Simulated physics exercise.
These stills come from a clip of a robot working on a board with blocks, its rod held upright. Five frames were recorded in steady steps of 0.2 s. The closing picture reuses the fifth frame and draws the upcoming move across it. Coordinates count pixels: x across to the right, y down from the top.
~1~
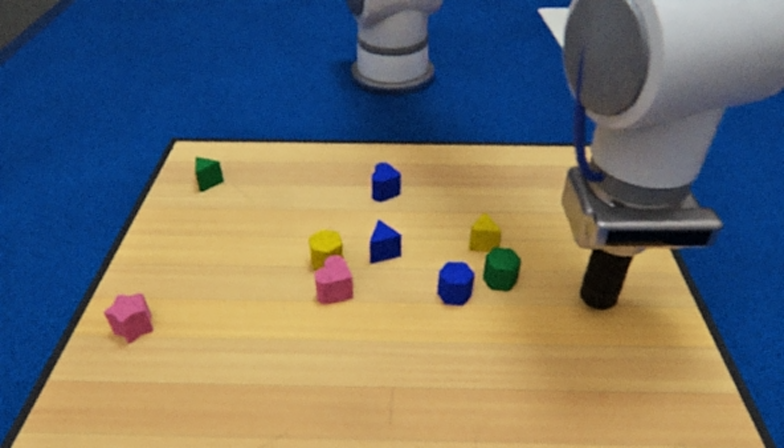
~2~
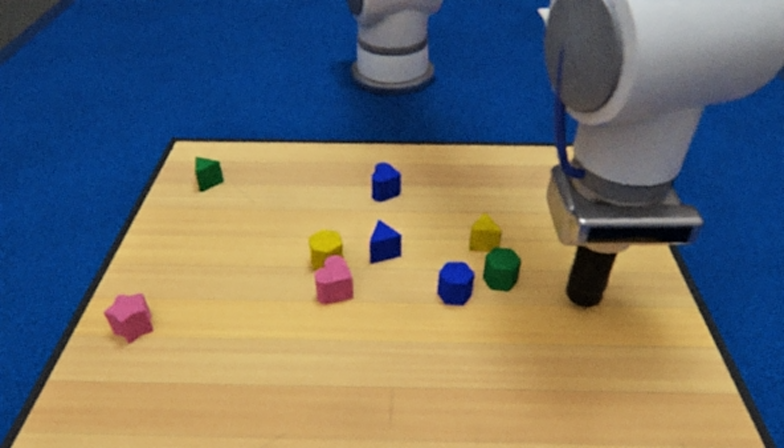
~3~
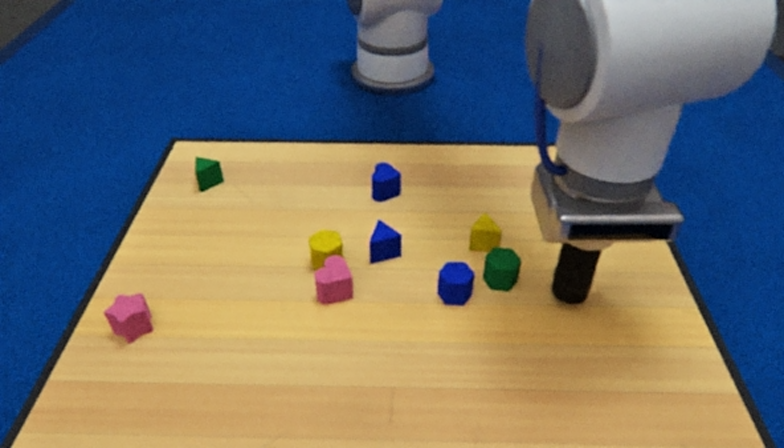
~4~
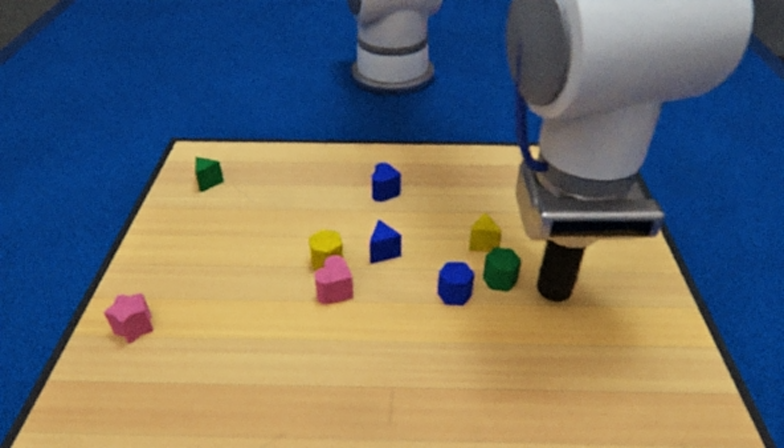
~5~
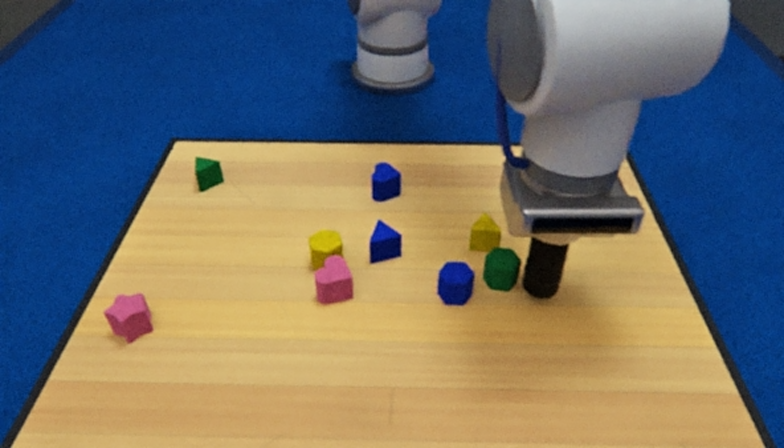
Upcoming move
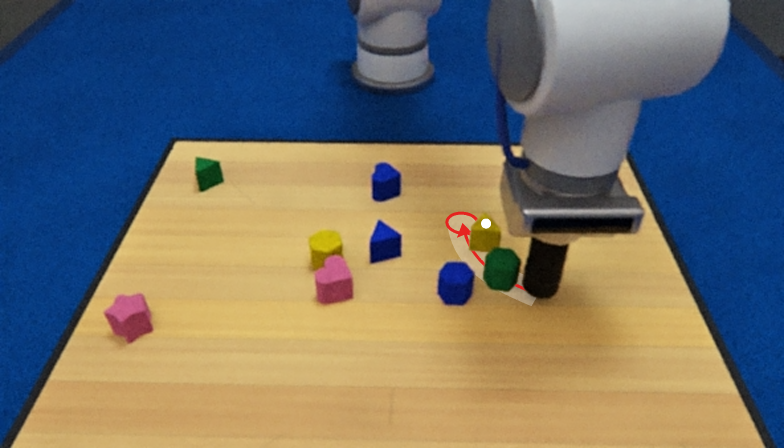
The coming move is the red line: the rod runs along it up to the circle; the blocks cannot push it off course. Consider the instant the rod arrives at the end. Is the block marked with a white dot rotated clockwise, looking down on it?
Short answer: Yes.
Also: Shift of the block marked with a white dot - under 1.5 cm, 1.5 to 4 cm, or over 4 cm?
Travels over 4 cm.
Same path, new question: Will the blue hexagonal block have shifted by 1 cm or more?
In short: No.
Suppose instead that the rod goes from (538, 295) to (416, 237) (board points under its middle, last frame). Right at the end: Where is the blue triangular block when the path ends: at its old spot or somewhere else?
It is no longer where it was.
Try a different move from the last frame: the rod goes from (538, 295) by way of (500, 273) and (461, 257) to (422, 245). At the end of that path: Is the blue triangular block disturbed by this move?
That block moves.
The drawn path runs from (538, 295) by way of (498, 275) and (472, 250) to (462, 223); the dot is on the yellow triangular block.
What follows on the original path. One third of the way, rod at (499, 267); green hexagonal block at (469, 246), turned 25° anticlockwise.
Two thirds of the way, rod at (473, 242); yellow triangular block at (482, 212), turned 20° clockwise; green hexagonal block at (446, 237), turned 55° anticlockwise.
At the end, rod at (463, 215); blue hexagonal block not moved; yellow triangular block at (486, 194), turned 55° clockwise; green hexagonal block at (446, 237), turned 55° anticlockwise.
